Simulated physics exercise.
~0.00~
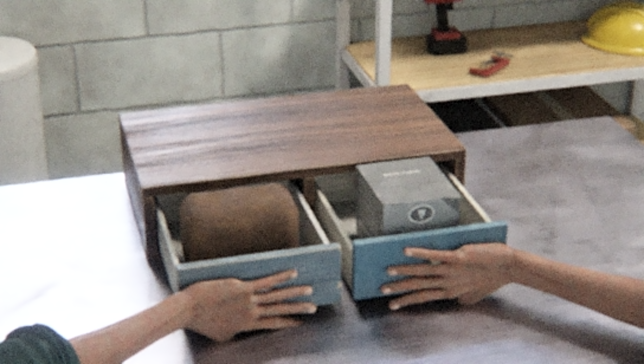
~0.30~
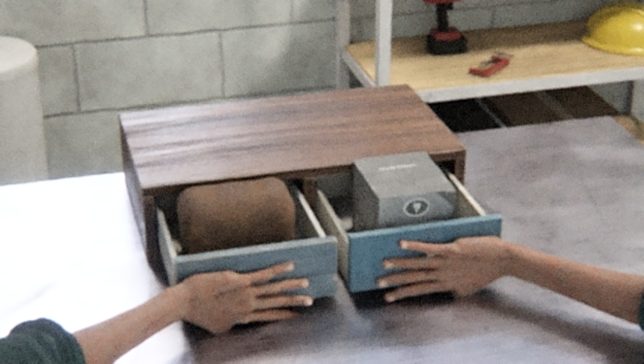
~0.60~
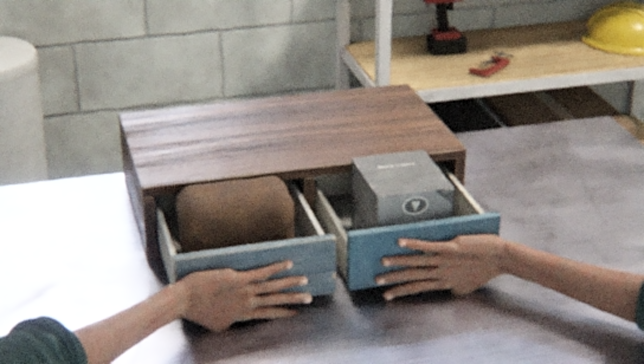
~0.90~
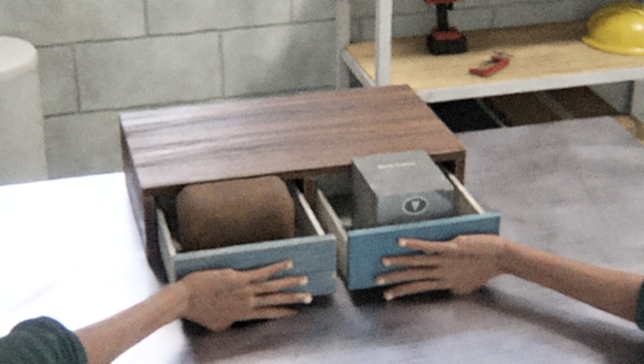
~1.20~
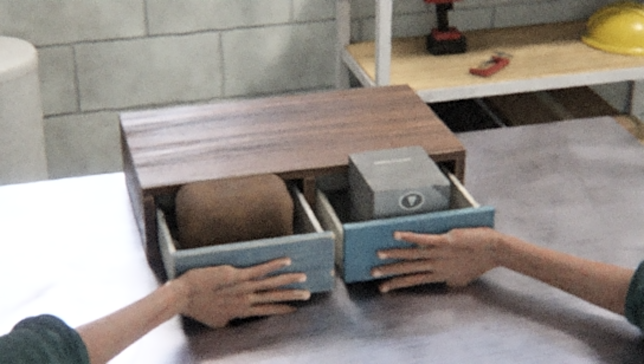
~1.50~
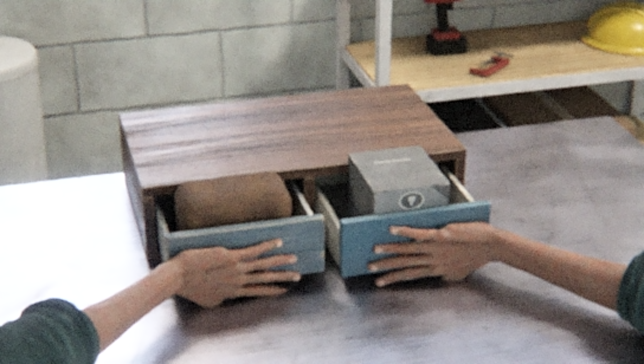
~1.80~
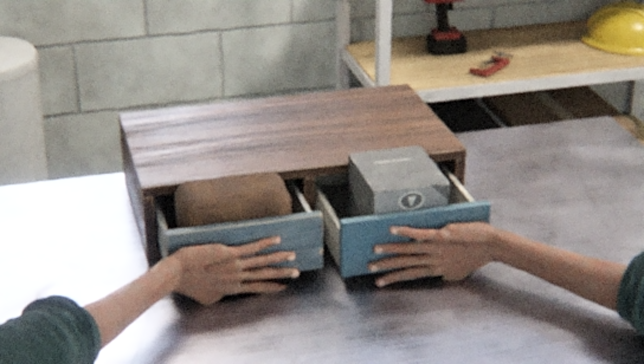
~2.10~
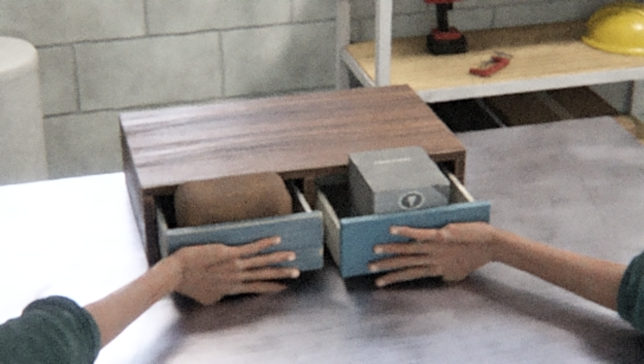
Two blue-fronted drawers are pushed slightly inward by two hands and stay partly open.
